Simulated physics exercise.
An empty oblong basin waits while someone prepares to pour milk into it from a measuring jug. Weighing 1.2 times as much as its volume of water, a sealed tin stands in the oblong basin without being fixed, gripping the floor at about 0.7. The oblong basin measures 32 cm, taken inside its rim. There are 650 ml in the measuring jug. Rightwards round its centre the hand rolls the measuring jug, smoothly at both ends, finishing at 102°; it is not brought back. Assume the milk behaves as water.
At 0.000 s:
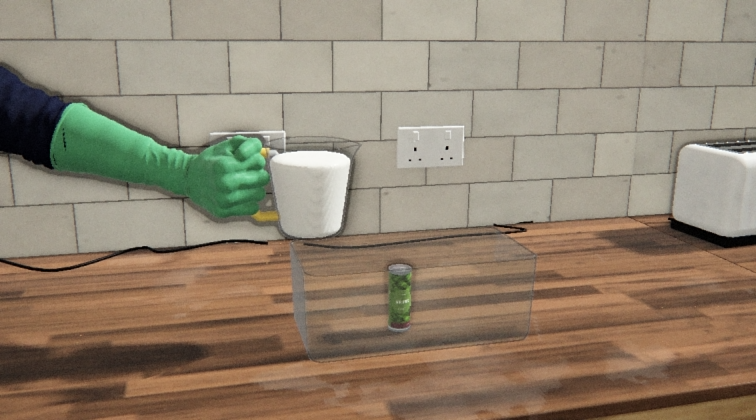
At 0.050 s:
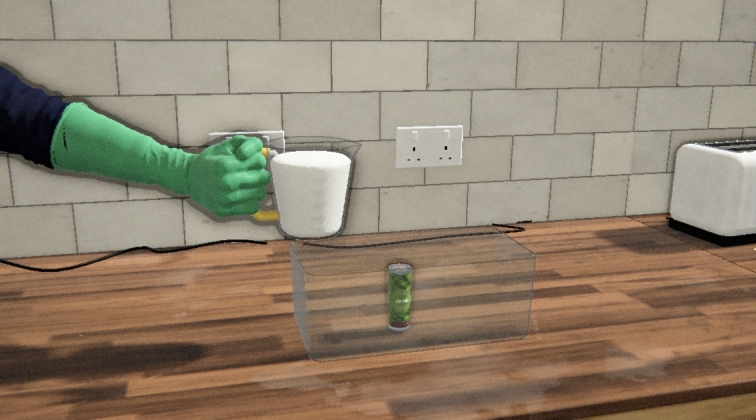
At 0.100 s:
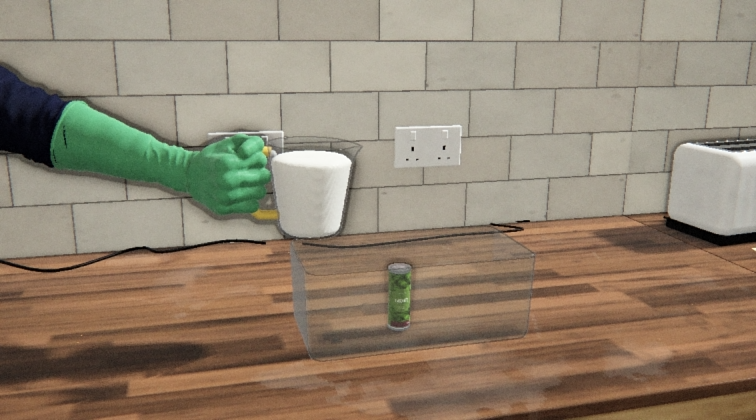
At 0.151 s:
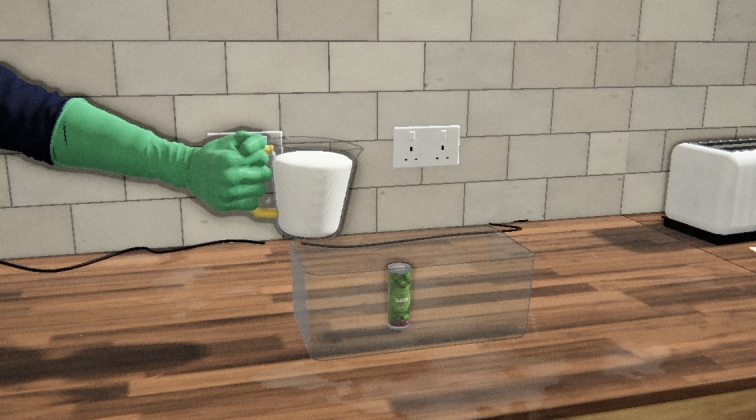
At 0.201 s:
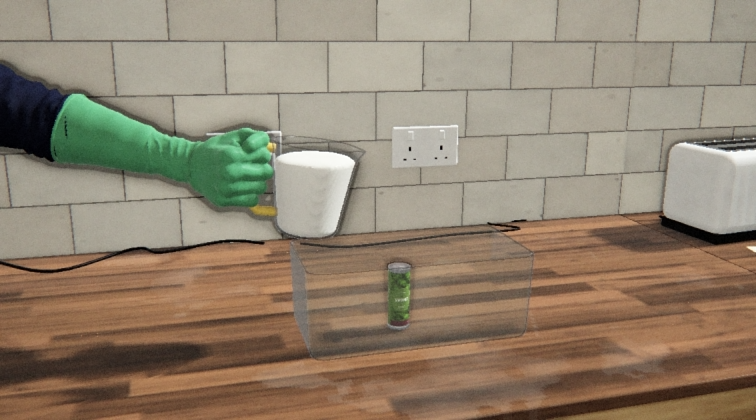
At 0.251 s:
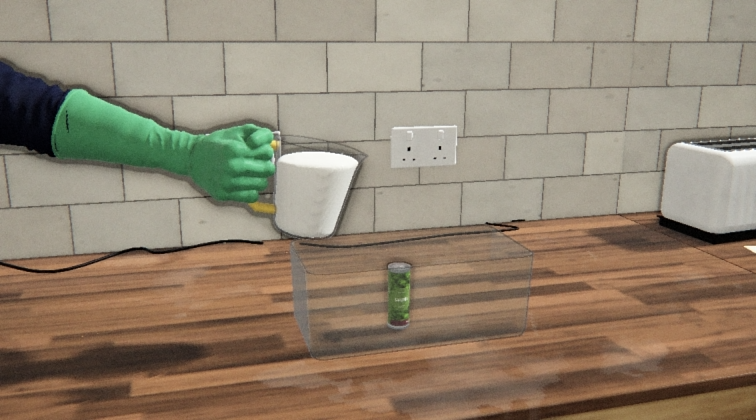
Green-gloved hand holding a measuring jug of white liquid, slowly tilting it rightwards above a clear oblong basin containing a green tin.
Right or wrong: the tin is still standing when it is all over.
Wrong, it has gone over.
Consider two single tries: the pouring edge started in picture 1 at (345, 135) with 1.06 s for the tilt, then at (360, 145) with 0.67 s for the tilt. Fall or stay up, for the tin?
First it tips over; then it tips over.
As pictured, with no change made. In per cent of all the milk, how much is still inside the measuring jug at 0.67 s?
Roughly 78 per cent.
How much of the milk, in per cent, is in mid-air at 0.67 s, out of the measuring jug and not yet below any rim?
Estimate: Some 14 % of the total.
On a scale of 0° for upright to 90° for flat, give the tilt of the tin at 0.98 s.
About 0 degrees from upright.
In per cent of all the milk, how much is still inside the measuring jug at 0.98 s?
I'd estimate some 24 per cent.
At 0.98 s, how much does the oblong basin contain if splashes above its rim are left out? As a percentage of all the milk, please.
Around 66 in a hundred.
After 0.67 s the tilt is 64° and 78 per cent is still to pour; the tin stands where it began.
After 0.98 s the tilt is 96° and 23 per cent is still to pour; the tin stands where it began.
After 1.31 s the tilt is 102° and 1 per cent is still to pour; the tin leans 46°.
After 1.66 s the tilt is 102° and 0 per cent is still to pour; the tin lies on its side.
In the end the tin lies on its side.
